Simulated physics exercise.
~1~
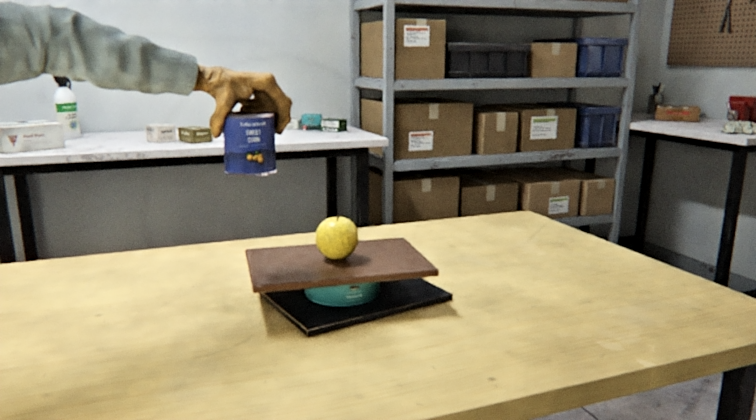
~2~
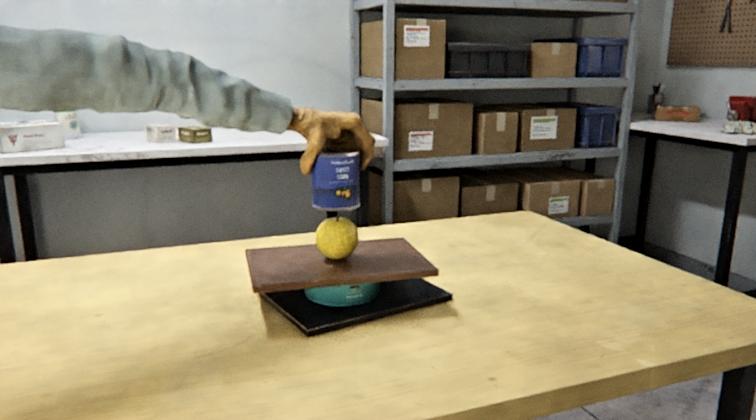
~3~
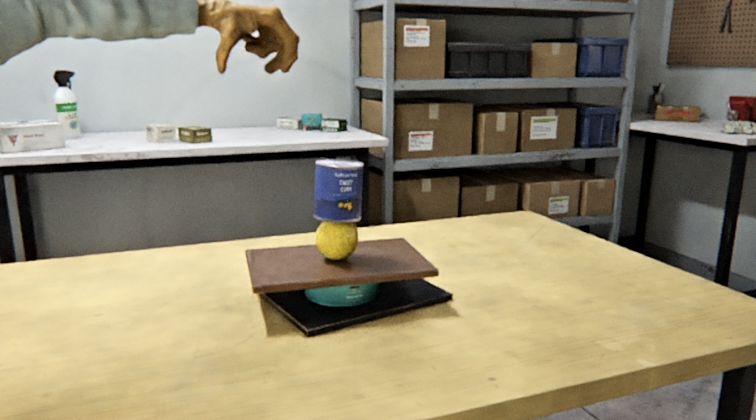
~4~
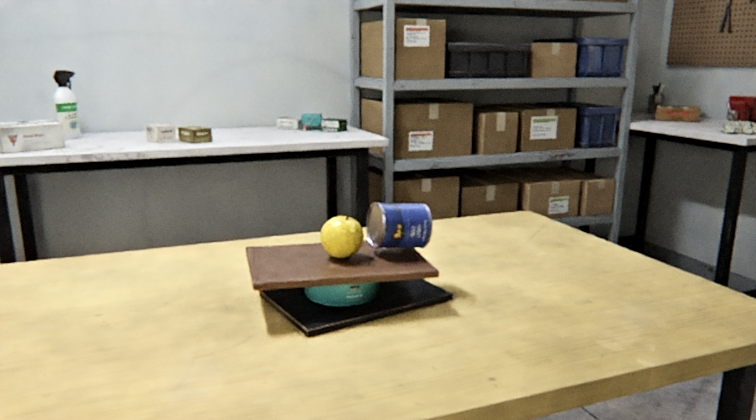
A gloved-looking hand in a pale blue sleeve holds a blue pot above a small pile on a light wooden table, seen from the front and slightly above in a storeroom with shelves of boxes behind. The pile has a black board at the bottom, a turquoise tub on it, a brown tray across the tub, and a yellow fruit on top. The hand moves right and sets the pot on the fruit, then lets go and draws back to the left. The pot topples to the right and ends on its side beside the fruit, still unsettled.
